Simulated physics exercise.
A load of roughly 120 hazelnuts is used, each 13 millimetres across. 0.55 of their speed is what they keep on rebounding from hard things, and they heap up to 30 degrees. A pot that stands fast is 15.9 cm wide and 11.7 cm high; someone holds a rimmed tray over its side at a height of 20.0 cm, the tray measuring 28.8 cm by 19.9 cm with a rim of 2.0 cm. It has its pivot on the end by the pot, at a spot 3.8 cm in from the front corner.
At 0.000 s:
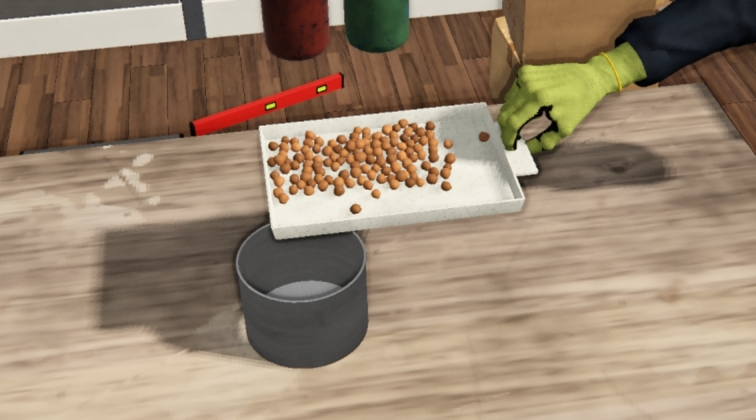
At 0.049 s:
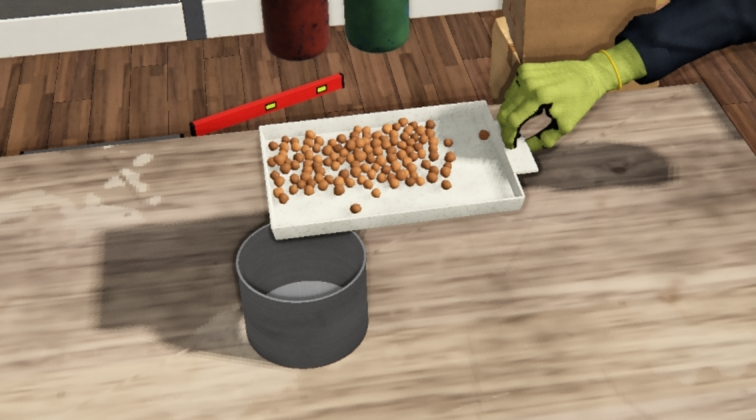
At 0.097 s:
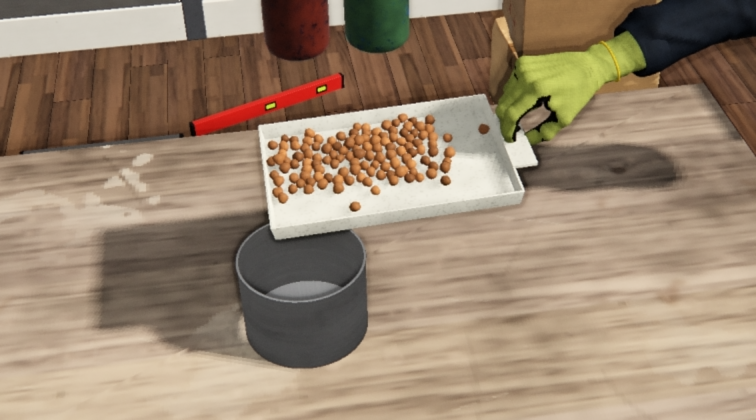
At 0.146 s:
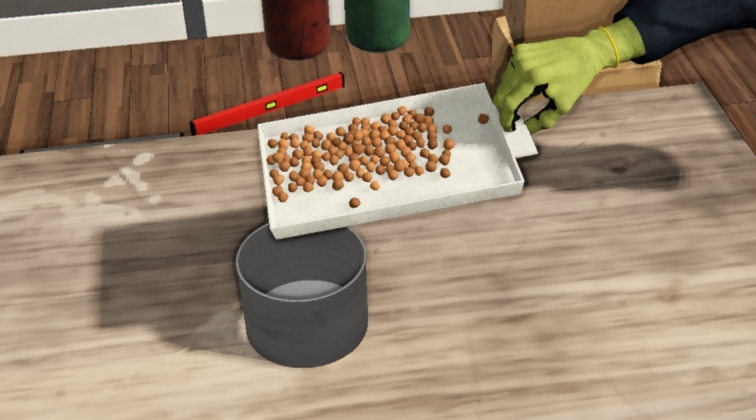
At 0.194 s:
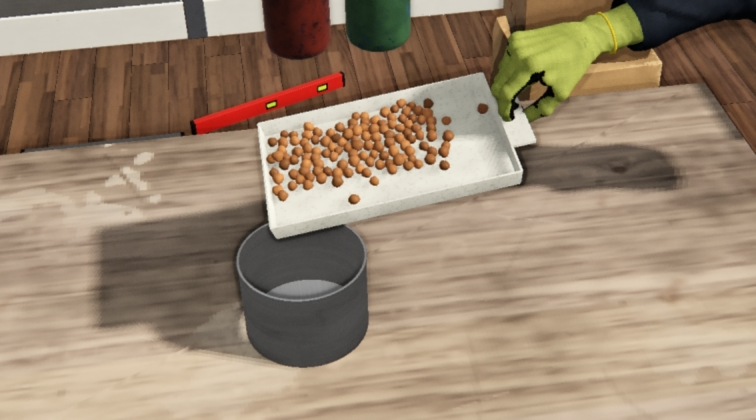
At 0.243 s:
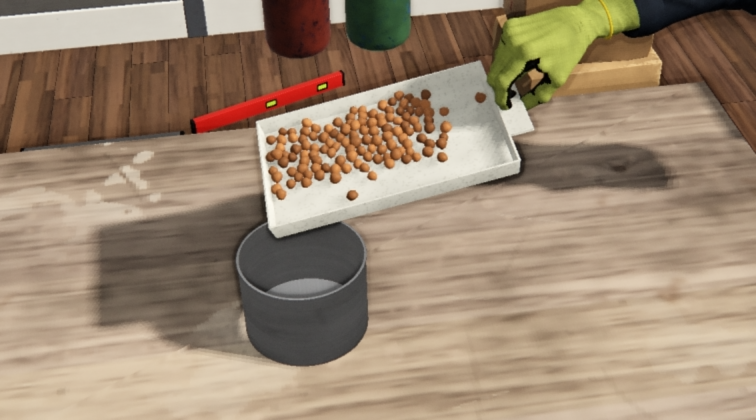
A green-gloved hand held a white tray of round brown nuts above a dark gray pot on a wooden table, then raised the tray's right side, slanting it down toward the left.
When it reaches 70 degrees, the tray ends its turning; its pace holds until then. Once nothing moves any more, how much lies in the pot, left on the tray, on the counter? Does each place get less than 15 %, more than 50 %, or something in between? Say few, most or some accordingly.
Pot: Few. Tray: Most. Counter: Few.
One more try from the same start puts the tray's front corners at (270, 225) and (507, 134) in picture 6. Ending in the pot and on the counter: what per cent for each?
In the pot: 0 per cent; on the counter: 10 per cent.
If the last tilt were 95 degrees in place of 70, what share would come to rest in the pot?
The pot would get around 10 per cent.
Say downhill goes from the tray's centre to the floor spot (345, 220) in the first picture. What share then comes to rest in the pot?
Roughly 0 percent of them.
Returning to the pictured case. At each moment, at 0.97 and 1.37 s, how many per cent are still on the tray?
Earlier moment 100, later moment 100.
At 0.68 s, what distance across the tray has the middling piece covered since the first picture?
About 7 cm.
After 0.68 s, tilt 40 degrees; the tray holds 100 %, the pot 0 %.
After 0.97 s, tilt 58 degrees; the tray holds 100 %, the pot 0 %.
After 1.37 s, tilt 70 degrees; the tray holds 100 %, the pot 0 %.
In the end, at 1.7 s, pot 0 %, tray 100 %, counter 0 %.
